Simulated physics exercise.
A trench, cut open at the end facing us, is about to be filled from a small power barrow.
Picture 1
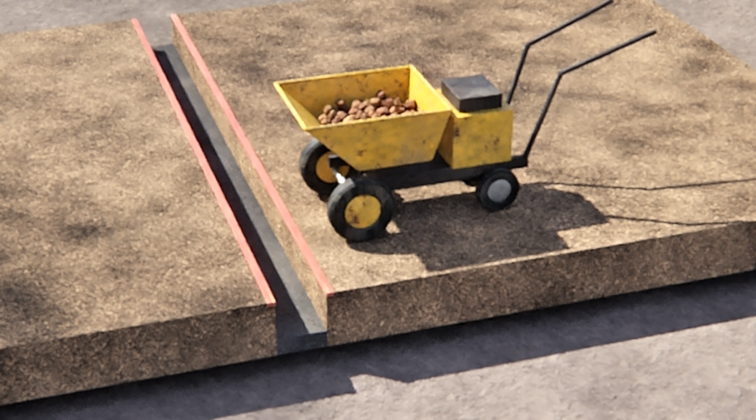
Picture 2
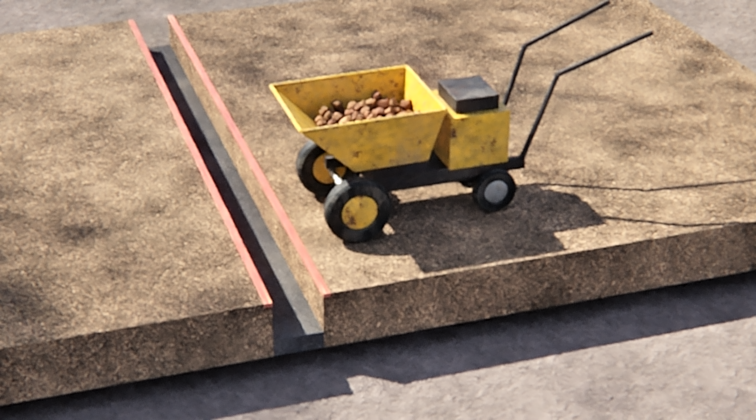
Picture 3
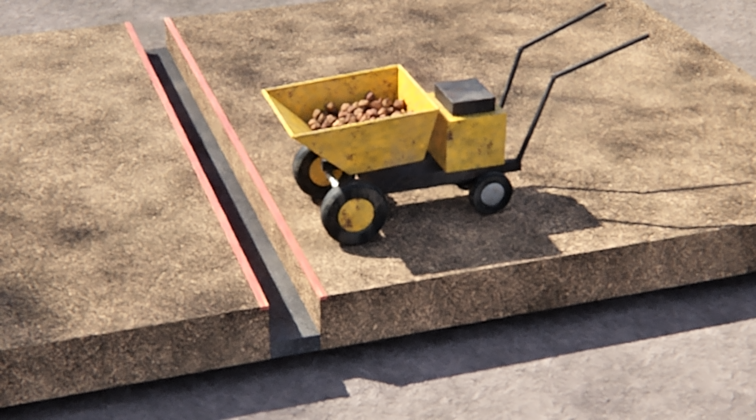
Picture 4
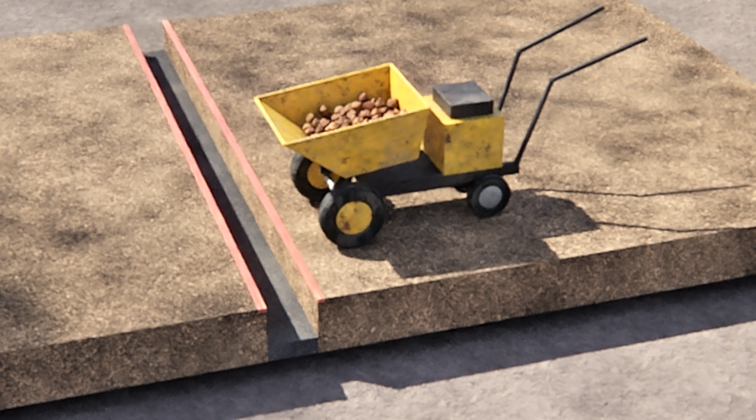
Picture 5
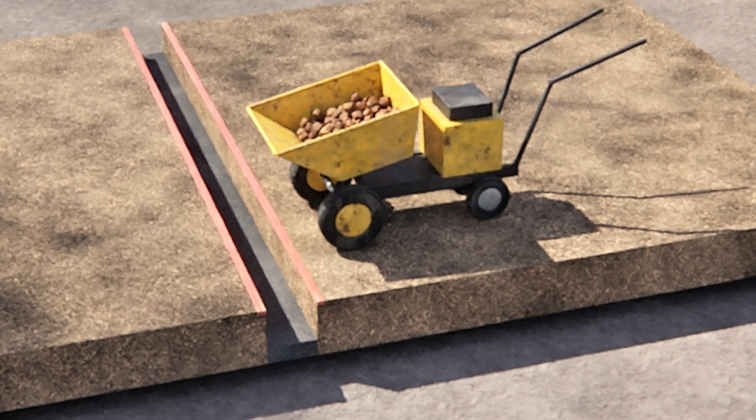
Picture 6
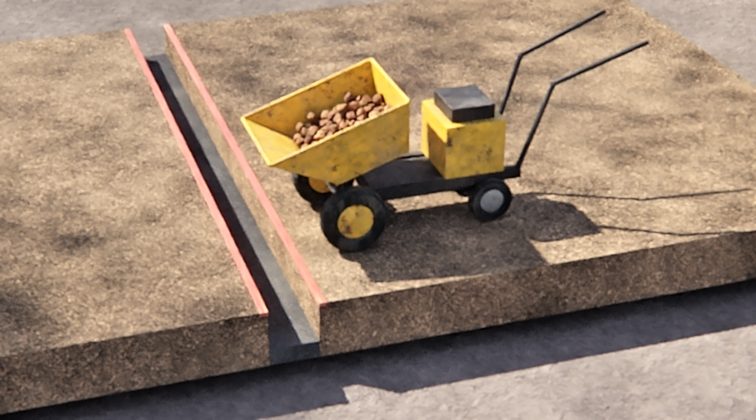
The video shows a small yellow power barrow loaded with brown clods standing on a brown slab beside a narrow, red-edged trench; its skip gradually tips forward toward the left, while the clods stay heaped inside.
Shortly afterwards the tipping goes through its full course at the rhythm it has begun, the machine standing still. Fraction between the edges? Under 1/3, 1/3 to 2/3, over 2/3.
Under 1/3.
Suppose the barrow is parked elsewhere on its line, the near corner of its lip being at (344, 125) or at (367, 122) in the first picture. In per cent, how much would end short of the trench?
Roughly 0 per cent at the first spot and 0 per cent at the second.
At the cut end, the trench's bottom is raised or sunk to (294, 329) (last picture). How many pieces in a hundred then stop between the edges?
Close to 10 per cent.
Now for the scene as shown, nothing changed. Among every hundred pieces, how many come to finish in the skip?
Some 40 in a hundred.
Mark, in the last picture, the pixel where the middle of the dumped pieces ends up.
The centre settles at about (194, 240).
Just after the last frame, skip tipped steeply; every one in the skip.
A moment on, skip tipped right over; roughly two thirds in the skip; roughly a third beyond it.
Further on, skip tipped right over; roughly a third in the skip; about a tenth in or heaped over the trench; roughly half beyond it.
When it is over, skip tipped right over; roughly a third in the skip; about a tenth in or heaped over the trench; roughly half beyond it.
